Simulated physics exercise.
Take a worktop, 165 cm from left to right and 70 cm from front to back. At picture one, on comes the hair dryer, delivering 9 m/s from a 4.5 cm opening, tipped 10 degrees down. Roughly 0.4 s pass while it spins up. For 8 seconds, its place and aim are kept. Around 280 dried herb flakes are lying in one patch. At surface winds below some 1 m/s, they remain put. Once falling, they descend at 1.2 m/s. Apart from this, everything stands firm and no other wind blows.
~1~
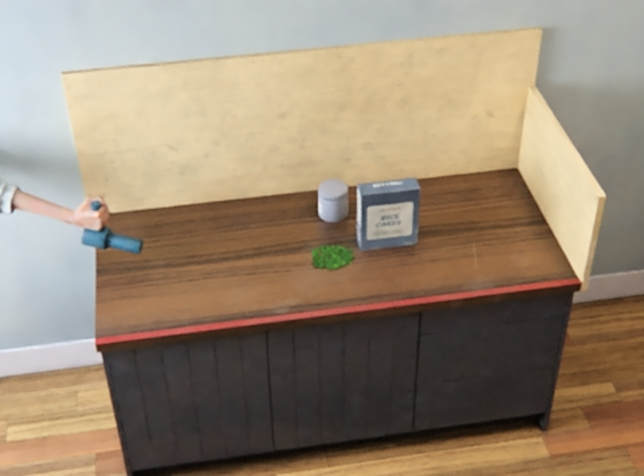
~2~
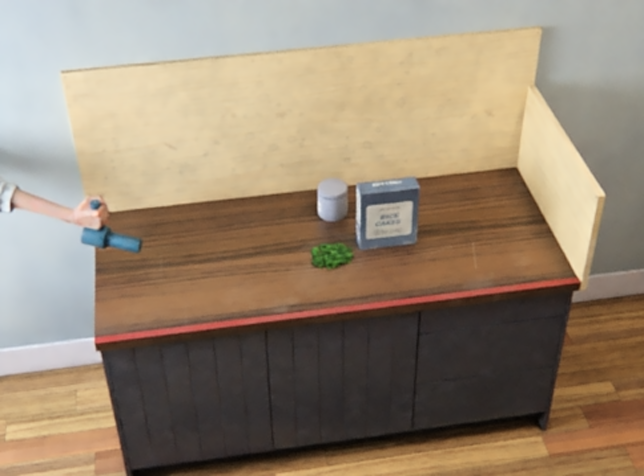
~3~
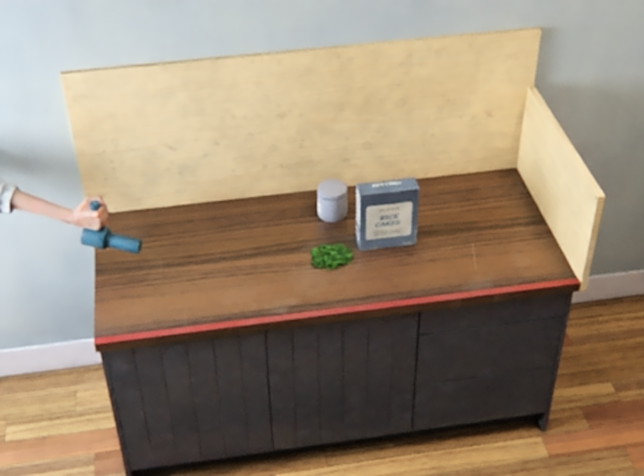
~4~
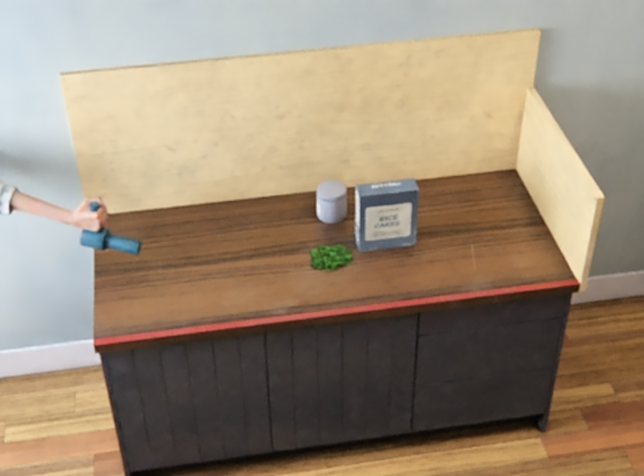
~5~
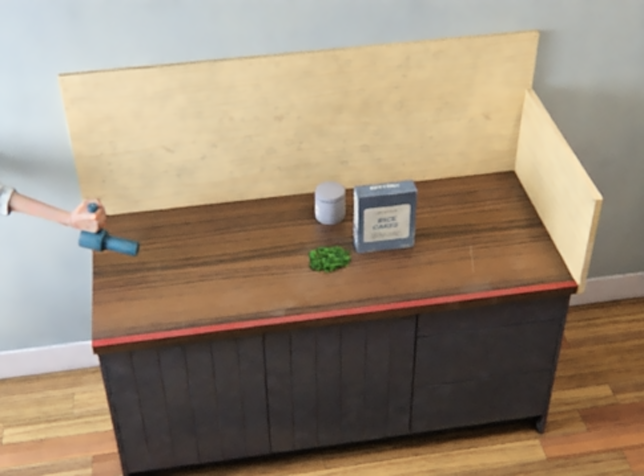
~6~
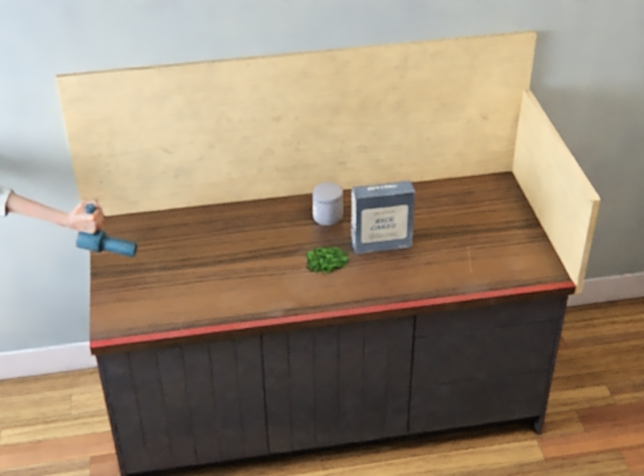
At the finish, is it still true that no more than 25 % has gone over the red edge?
Yes, it is still true.
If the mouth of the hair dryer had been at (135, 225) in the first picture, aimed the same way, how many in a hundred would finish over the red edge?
Some 50 %.
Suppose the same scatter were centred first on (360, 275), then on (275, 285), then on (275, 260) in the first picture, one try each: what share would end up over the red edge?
Going through the three spots in order, you'd get 60 percent, 80 percent and 0 percent.
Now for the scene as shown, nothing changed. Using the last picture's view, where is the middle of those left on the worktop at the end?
Roughly at (542, 244).
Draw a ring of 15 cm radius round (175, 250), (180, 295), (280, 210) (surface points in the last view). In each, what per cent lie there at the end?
Estimates in listed order: 0 %; 0 %; 0 %.
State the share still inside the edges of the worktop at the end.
Close to 100 in a hundred are still there.
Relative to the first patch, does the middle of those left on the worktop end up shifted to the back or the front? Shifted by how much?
The middle sits nearer the nearer side now, some 5 cm away from where it began.
Then, 1.2 s after the last picture the count stands so, 2 % are over the red edge; the middle of those still in play is near (524, 248).
Then, 2.2 s after the last picture the count stands so, 3 % are over the red edge; the middle of those still in play is near (540, 246).
Then, 4.0 s after the last picture the count stands so, 3 % are over the red edge; the middle of those still in play is near (543, 245).
Then, 7.6 s after the last picture, at the end, 4 % are over the red edge; the middle of those still in play is near (542, 244).
